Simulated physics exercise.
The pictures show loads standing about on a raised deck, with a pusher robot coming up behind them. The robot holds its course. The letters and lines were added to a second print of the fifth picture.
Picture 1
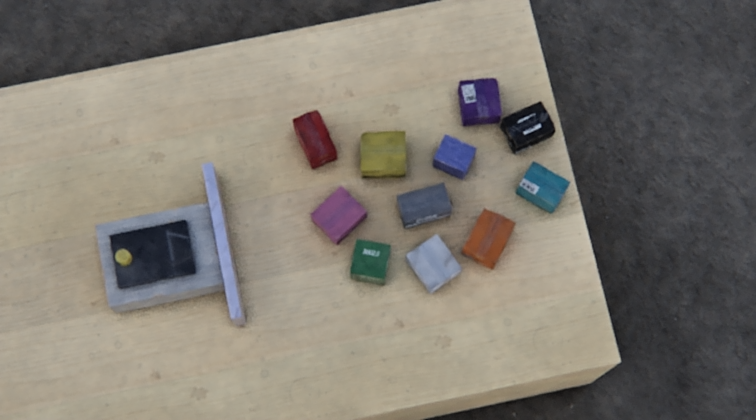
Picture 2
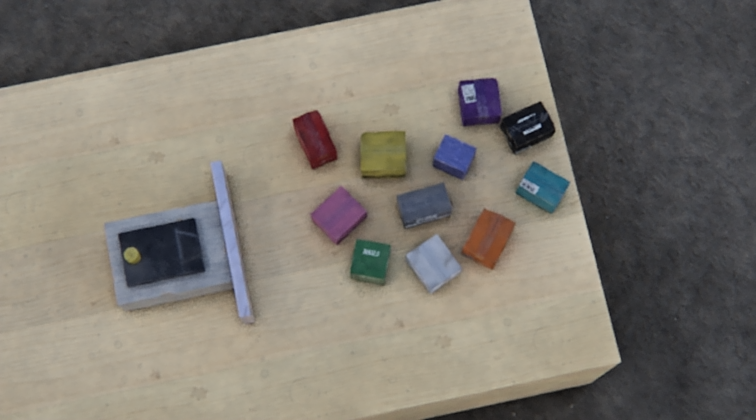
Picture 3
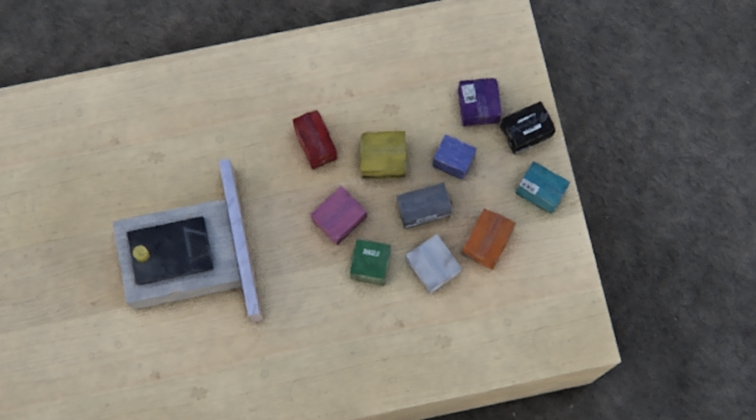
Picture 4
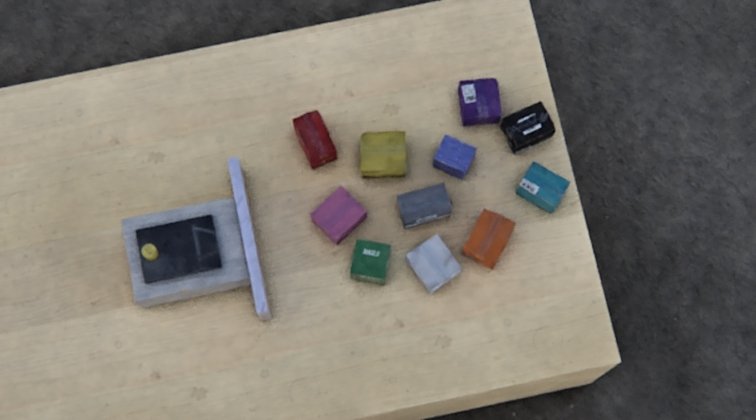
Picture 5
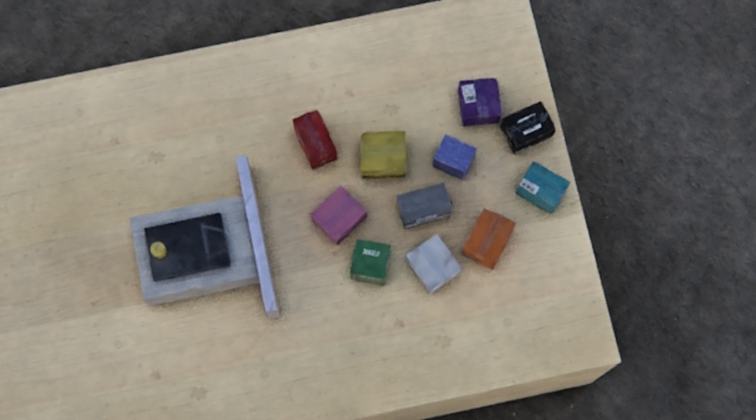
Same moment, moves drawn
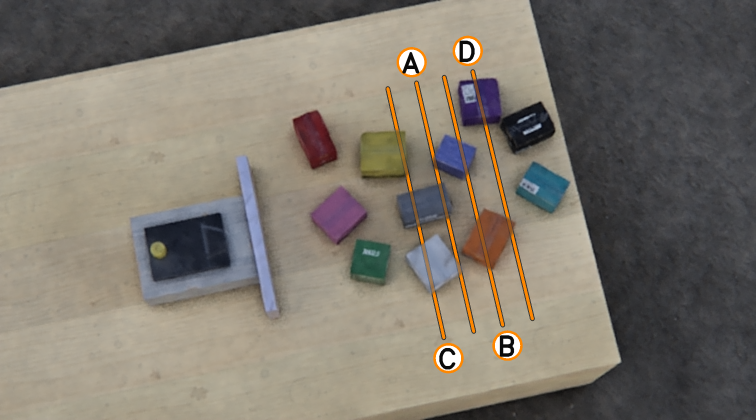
On a raised wooden deck, a pusher robot moves slowly right toward scattered colourful boxes.
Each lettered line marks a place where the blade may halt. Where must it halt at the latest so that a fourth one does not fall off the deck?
Line D.
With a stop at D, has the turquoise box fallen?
By then, yes.
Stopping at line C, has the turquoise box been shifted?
No.
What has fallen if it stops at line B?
The turquoise box.
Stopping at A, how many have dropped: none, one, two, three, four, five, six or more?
The count is none.
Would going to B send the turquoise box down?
Yes.
On the marked copy, A at (444, 204); B at (473, 198); C at (415, 210); D at (502, 192).
Following D. Soon after the start, robot (284, 227); red box (330, 129); green box (380, 257).
Later, robot (372, 209); turquoise box (555, 187); orange box (536, 227).
In the end, robot (439, 195); turquoise box over the edge; orange box over the edge; three fallen.
As for the rest, A is within the limit but short; B is within the limit but short; C is within the limit but short.
